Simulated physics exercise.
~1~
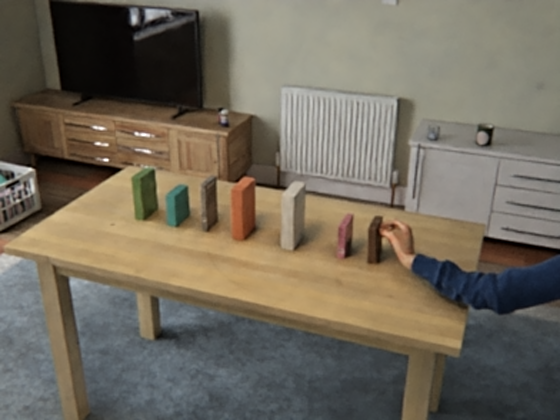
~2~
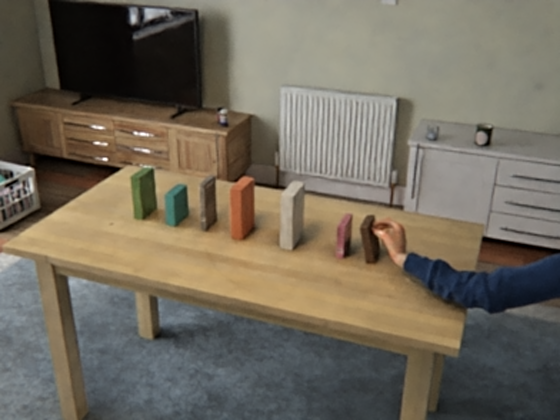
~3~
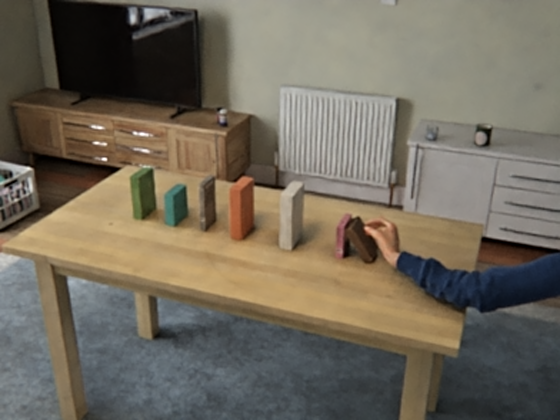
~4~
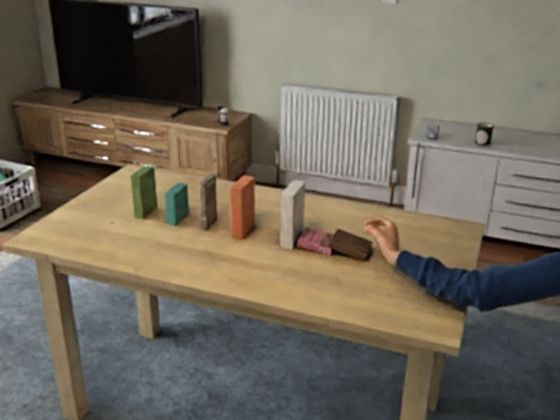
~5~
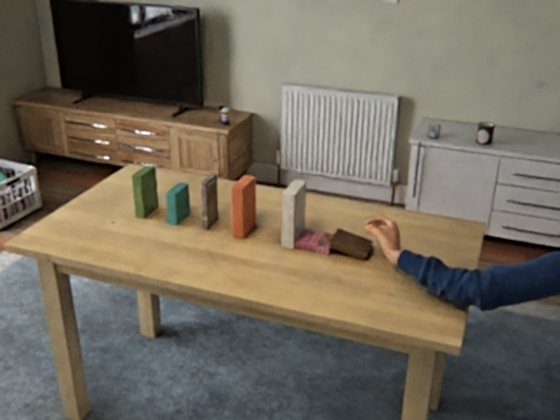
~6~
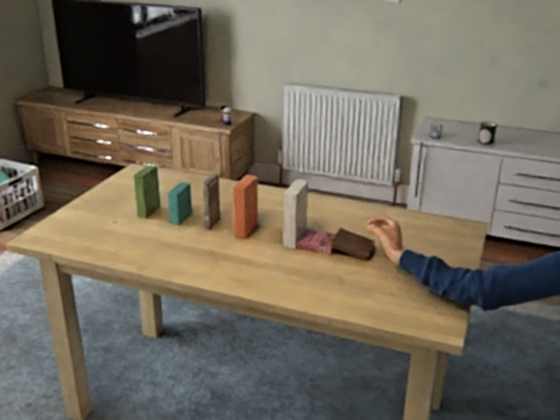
A hand tipped the brown block at the right end of a row on a wooden table, and it toppled left into the small pink one, knocking it down beside the white block, which stayed upright along with the rest of the row.
